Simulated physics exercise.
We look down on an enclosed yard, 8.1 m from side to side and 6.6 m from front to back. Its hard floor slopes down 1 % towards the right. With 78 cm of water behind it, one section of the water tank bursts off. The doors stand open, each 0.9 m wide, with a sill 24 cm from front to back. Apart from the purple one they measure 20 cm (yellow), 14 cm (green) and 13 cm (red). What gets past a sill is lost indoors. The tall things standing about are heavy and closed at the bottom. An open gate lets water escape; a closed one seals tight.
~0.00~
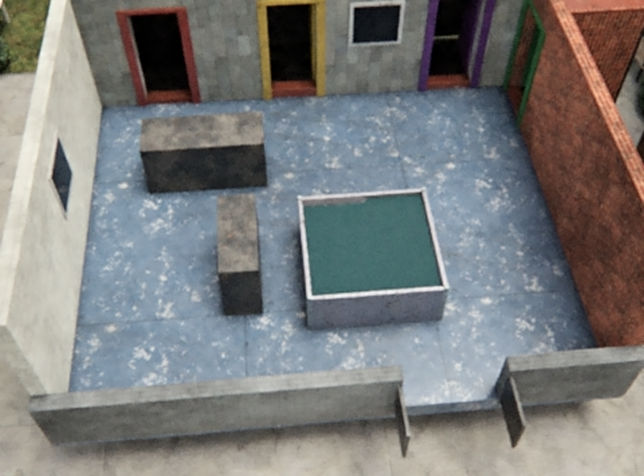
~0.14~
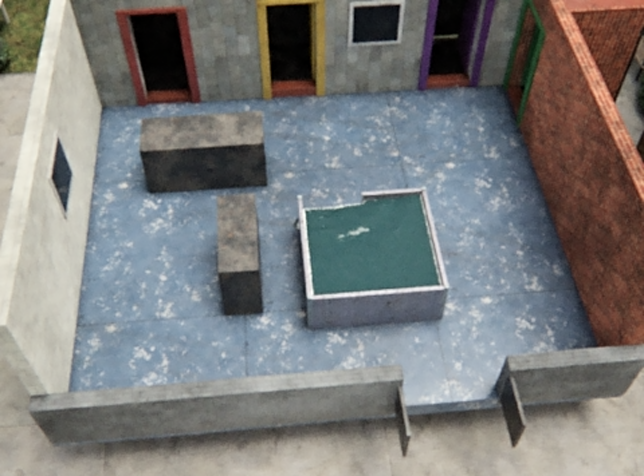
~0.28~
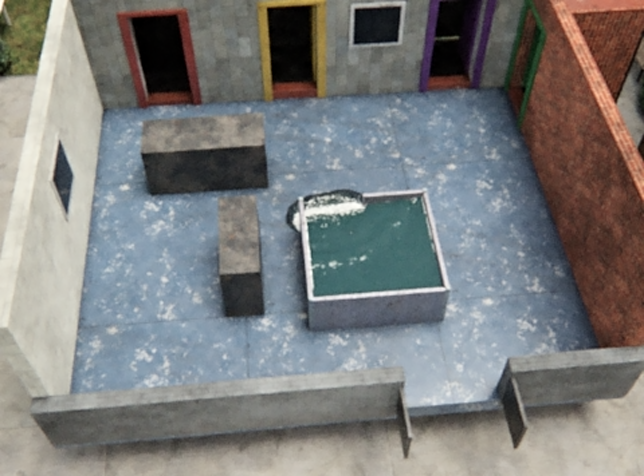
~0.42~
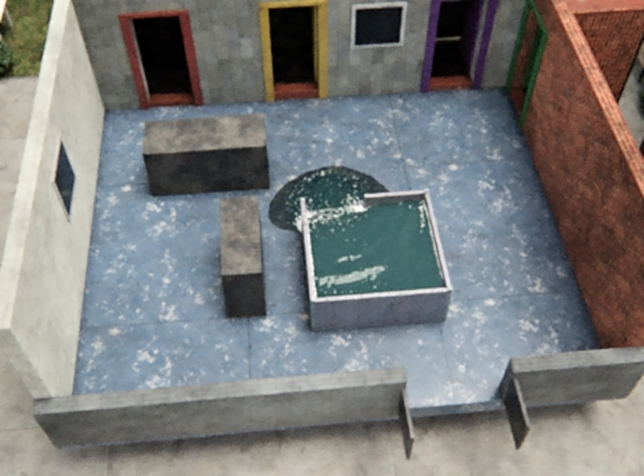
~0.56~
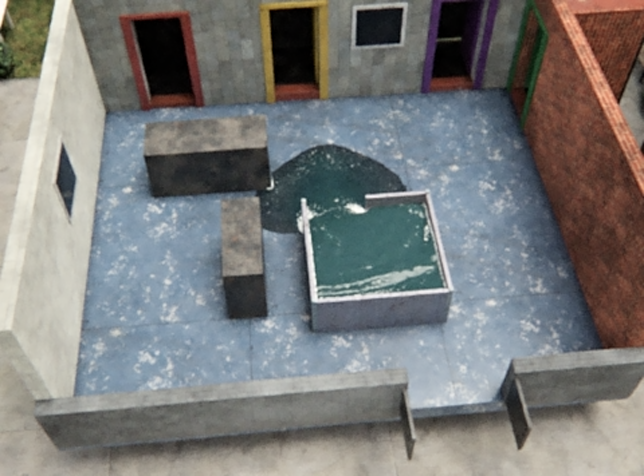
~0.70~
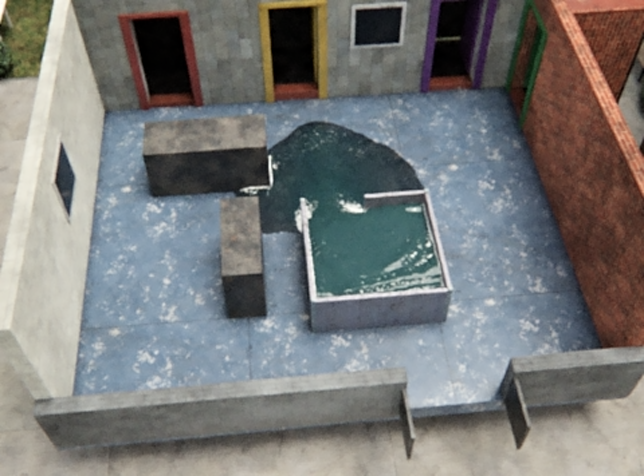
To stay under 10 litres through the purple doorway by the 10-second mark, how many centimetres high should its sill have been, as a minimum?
About 10 cm.
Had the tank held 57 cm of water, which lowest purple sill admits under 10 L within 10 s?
About 7.5 cm.
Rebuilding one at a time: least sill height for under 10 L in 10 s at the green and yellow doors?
Roughly 22 cm at green and 35 cm at yellow.
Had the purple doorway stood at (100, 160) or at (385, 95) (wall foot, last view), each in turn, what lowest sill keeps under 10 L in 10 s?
Roughly 9.5 and 20 cm.
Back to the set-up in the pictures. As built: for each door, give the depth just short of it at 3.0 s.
In cm: Purple 11, yellow 29, green 24, red 7.
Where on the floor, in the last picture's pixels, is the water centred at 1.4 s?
At about (352, 235).
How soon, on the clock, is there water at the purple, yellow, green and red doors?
Arrival: Purple 1.8 s, yellow 0.9 s, green 2.6 s, red 1.8 s.
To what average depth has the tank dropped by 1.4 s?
Some 52 cm.
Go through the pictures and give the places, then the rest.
In the first frame, the water tank at (370, 244) is whole and still, 78 cm deep; the purple door at (454, 49) is dry.
In the second frame, water pours out on the far side and has run 0.3 m, to a hidden place; about 10 cm deep outside, 78 cm at the back.
In the third frame, water pours out on the far side and has run 0.8 m, to (332, 195); about 13 cm deep outside, 78 cm at the back.
In the fourth frame, the gap is on the far side, the front 1.4 m out at (321, 172); the back of the water tank holds 77 cm.
In the fifth frame, the gap is on the far side, the front 2.0 m out at (316, 150); the back of the water tank holds 71 cm.
In the sixth frame, the gap is on the far side, the front 2.7 m out at (312, 125); the back of the water tank holds 66 cm; 2.2 m in a straight line remain to the purple door at (456, 50).
After 1.4 s water covers 25 % of the floor, deepest (44 cm) near (332, 228); it has not reached the purple door.
After 3.0 s water covers 40 % of the floor, deepest (30 cm) near (297, 103); 11 cm at the purple door, 0 litres in over its 15 cm sill.
After 10.0 s water covers 95 % of the floor, deepest (12 cm) near (500, 90); 8 cm at the purple door, 0 litres in over its 15 cm sill.
At the purple door as built, the water arrived by 1.8 s and peaked near 12 cm at 2.6 s.
Run again over the same 10 s with other heights there, 23 litres in over 8 cm, 5 litres over 11 cm. The limit of 10 litres is kept from about 10 cm up.
